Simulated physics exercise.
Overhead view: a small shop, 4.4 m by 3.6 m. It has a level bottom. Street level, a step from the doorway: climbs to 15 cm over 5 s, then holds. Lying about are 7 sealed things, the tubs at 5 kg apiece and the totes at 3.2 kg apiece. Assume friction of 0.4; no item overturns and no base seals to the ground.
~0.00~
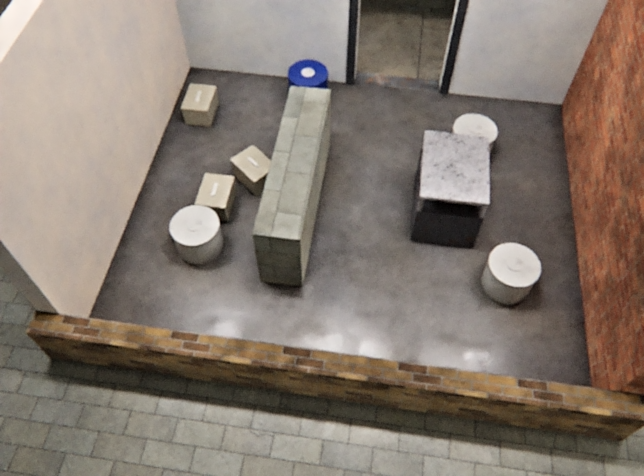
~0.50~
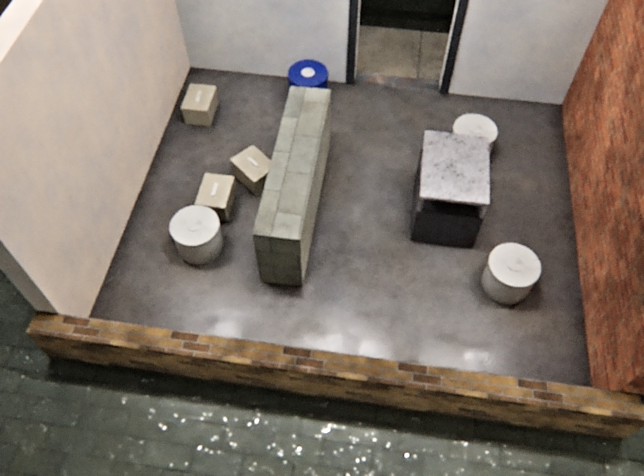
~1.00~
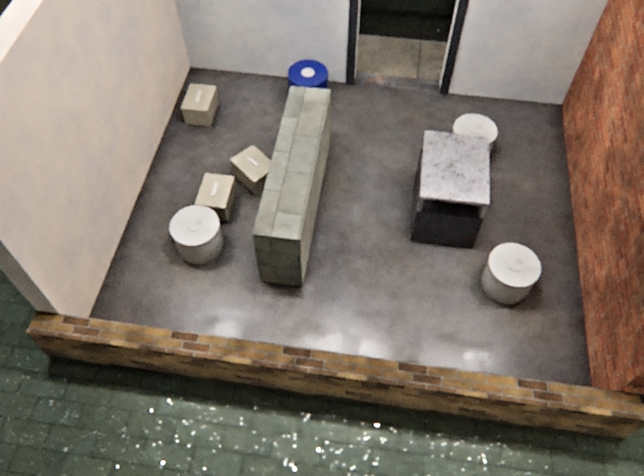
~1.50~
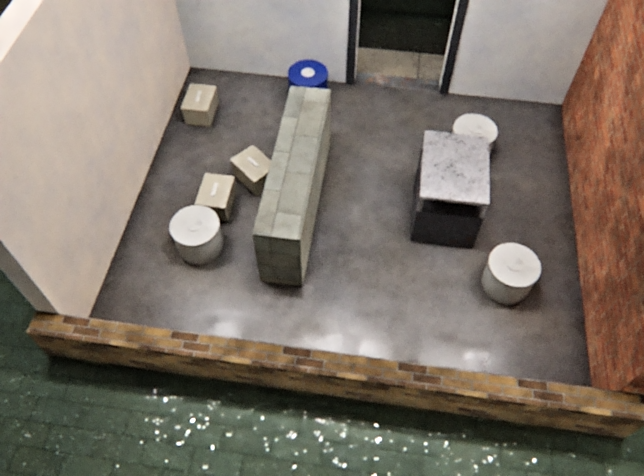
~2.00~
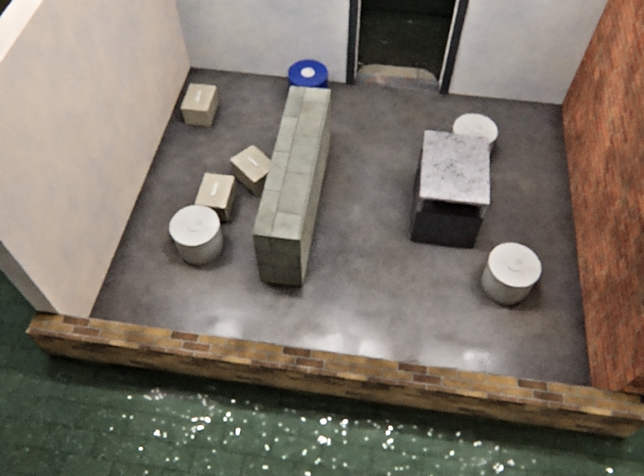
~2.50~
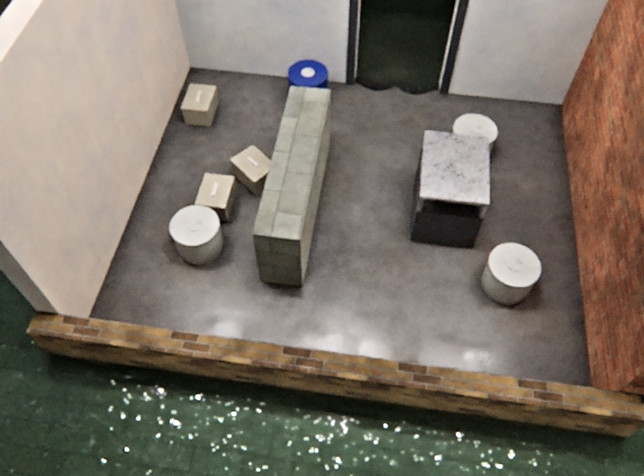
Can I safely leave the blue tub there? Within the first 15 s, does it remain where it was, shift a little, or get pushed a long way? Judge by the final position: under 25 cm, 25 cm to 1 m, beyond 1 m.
It remains where it was.
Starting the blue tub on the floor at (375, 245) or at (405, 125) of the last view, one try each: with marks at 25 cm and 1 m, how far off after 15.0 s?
Goes far off, then goes far off.
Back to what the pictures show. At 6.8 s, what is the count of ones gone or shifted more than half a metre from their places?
I make it 1 by then.
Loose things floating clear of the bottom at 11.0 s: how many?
At that time the total is 3.
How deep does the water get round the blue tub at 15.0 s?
I'd put it at about 4 cm.
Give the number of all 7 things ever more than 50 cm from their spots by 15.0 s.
4 in all.
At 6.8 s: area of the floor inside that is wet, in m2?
Some 8.5 m2 of it.
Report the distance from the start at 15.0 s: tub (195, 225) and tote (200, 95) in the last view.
First 40 cm, then 60 cm.
After 3.5 s the blue tub is near (308, 73), 0.0 m from its start, aground; 0 afloat.
After 6.8 s the blue tub is near (308, 73), 0.0 m from its start, aground; 0 afloat.
After 11.0 s the blue tub is near (308, 73), 0.0 m from its start, aground; 3 afloat.
After 15.0 s the blue tub is near (311, 73), 0.0 m from its start, afloat; 7 afloat.
